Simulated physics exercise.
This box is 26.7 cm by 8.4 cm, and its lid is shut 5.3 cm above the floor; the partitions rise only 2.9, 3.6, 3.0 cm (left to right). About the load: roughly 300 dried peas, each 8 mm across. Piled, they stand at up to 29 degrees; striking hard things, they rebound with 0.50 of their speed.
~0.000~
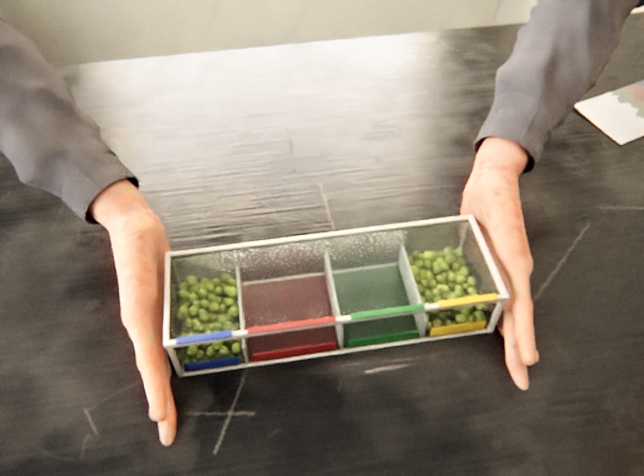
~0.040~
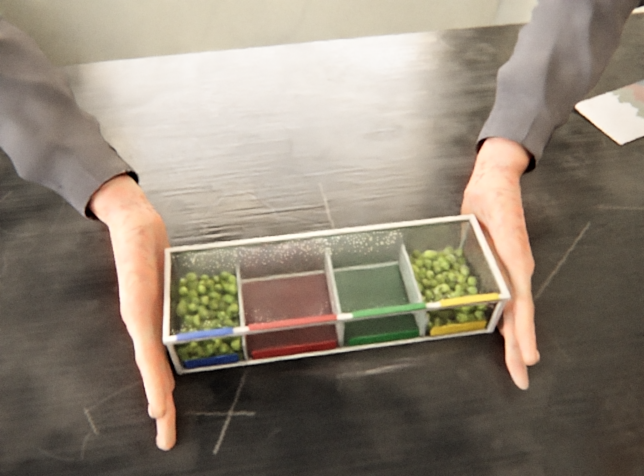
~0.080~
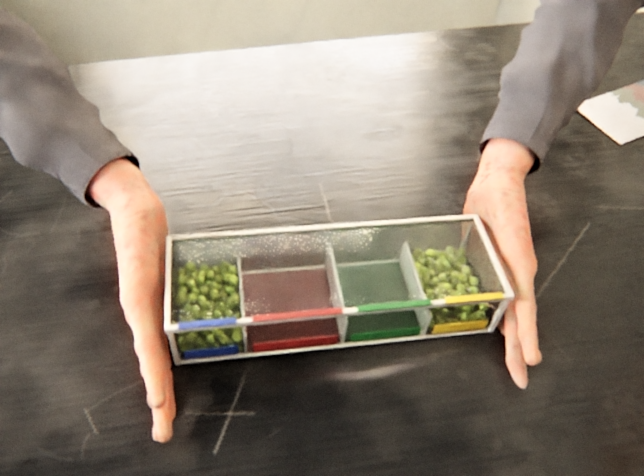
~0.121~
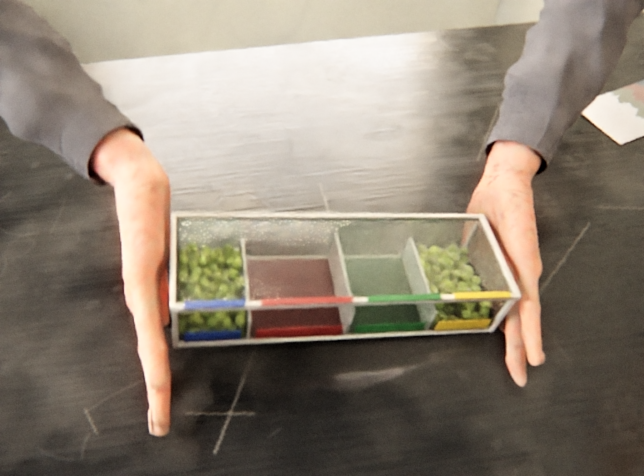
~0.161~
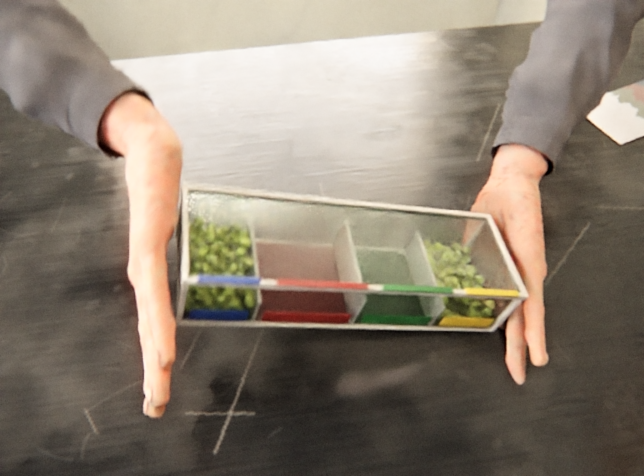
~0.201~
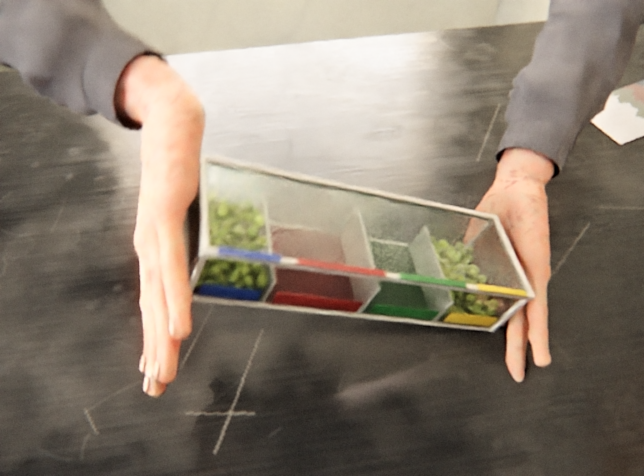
The clip opens on two hands holding a clear lidded box on a dark surface, with green peas in its blue and yellow end sections and empty red and green ones between. The left hand raises its end, slowly then faster, tilting the box down toward the right while the peas stay in their sections.
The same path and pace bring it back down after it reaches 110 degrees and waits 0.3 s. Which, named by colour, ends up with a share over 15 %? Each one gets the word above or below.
In the end red compartment: Holds a share within the limit, blue compartment: Holds a share within the limit, green compartment: Holds a share within the limit, yellow compartment: Holds a share past the limit.
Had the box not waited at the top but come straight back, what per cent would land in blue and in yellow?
Final amounts, blue 0% and yellow 80%.
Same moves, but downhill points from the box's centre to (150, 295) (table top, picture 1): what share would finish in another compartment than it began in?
That comes to around 45 per cent.
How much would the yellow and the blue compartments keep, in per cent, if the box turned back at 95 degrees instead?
Shares: Yellow 90 and blue 0, per cent.
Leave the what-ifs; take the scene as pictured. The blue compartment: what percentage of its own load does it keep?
Roughly 0 per cent.
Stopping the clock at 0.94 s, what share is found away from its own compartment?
Roughly 50 percent.
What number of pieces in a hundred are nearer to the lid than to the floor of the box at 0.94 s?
Roughly 70 per cent.
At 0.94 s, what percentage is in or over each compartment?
Red 15, blue 5, green 15, yellow 70.
After 0.94 s, tilt 110 degrees; red 15 %, blue 5 %, green 15 %, yellow 70 %.
Then, at 1.43 s, tilt 59 degrees; yellow 100 %.
After 1.99 s, tilt 0 degrees; yellow 100 %.
At rest (2.3 s), red 0 %, blue 0 %, green 0 %, yellow 100 %.
